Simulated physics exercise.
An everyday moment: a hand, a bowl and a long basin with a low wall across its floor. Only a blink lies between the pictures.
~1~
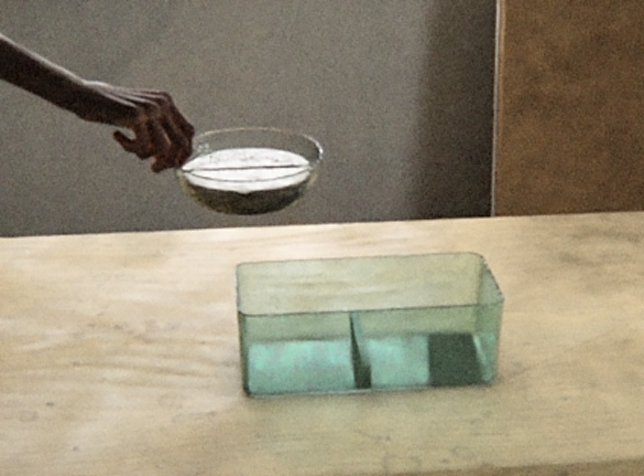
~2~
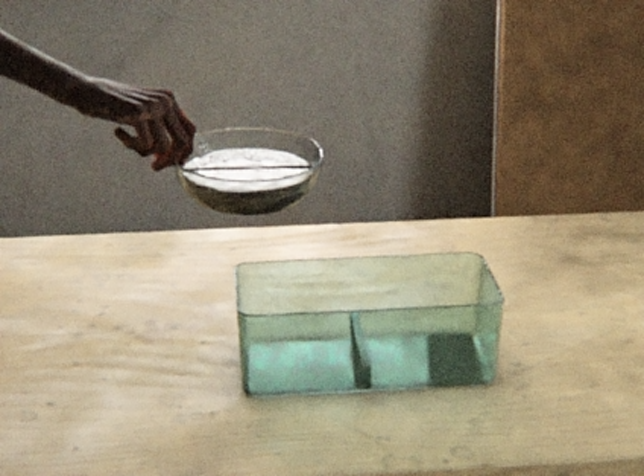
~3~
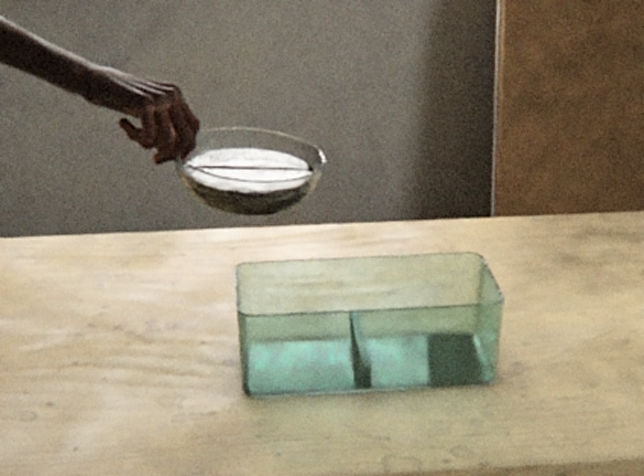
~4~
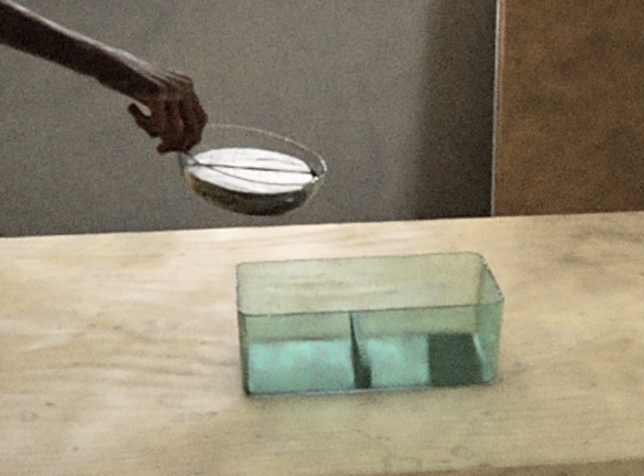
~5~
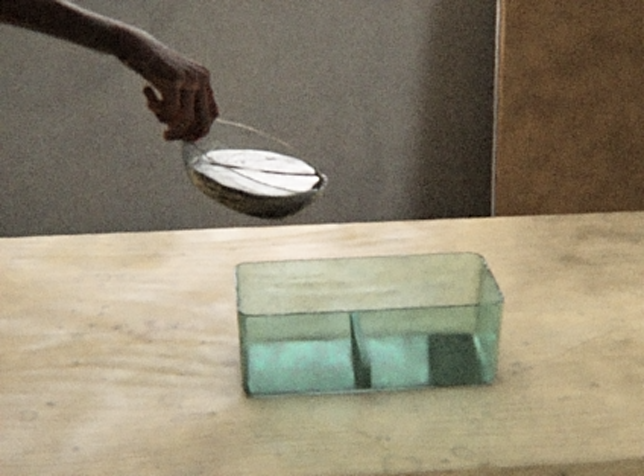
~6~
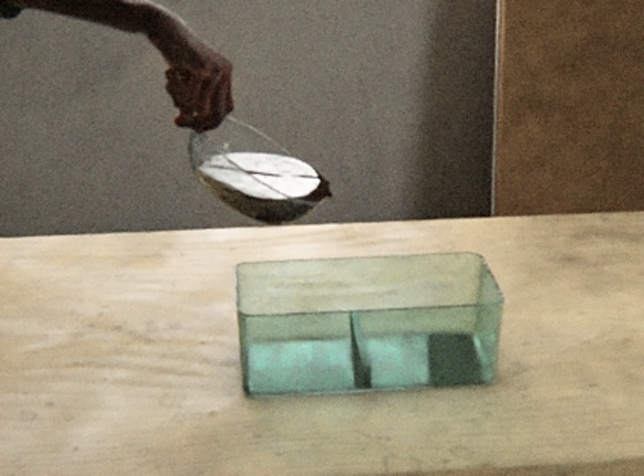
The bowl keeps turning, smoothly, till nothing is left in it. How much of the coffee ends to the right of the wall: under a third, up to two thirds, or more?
The share right of the wall is from a third to two thirds.
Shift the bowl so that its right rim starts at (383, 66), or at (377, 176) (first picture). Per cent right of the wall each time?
Near 70 % and 75 %.
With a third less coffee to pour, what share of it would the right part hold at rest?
Roughly 35 in a hundred.
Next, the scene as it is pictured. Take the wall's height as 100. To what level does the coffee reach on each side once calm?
Left: 40 %. Right: 40 %.
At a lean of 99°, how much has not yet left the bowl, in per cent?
Near 5 %.
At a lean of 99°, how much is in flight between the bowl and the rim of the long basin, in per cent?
Roughly 20 in a hundred.
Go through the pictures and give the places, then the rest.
In the first frame, it leans 0°; its right rim is at (322, 152); the coffee meets the walls at (179, 172) and (316, 168); the long basin's rim runs from (236, 290) to (493, 278); the wall's top is at (361, 340).
In the second frame, it leans 2°; its right rim is at (322, 154); the coffee meets the walls at (180, 171) and (316, 168).
In the third frame, it leans 6°; its right rim is at (324, 159); the coffee meets the walls at (181, 169) and (317, 171).
In the fourth frame, it leans 13°; its right rim is at (325, 168); the coffee meets the walls at (184, 167) and (319, 174).
In the fifth frame, it leans 23°; its right rim is at (325, 180); the coffee meets the walls at (189, 165) and (323, 176).
In the sixth frame, it leans 34°; its right rim is at (322, 194); the coffee meets the walls at (199, 166) and (315, 181); 5 per cent is over the edge.
A moment on, the bowl is tipped on its side and 3 per cent is still to pour, 33 is left of the wall and 43 right of it.
Next, the bowl is tipped right over and 0 per cent is still to pour, 49 is left of the wall and 46 right of it.
Then the bowl is tipped right over and 0 per cent is still to pour, 51 is left of the wall and 46 right of it.
Later the bowl is tipped right over and 0 per cent is still to pour, 51 is left of the wall and 46 right of it.
In the end 51 per cent lies left of the wall, 46 right of it and 3 outside.
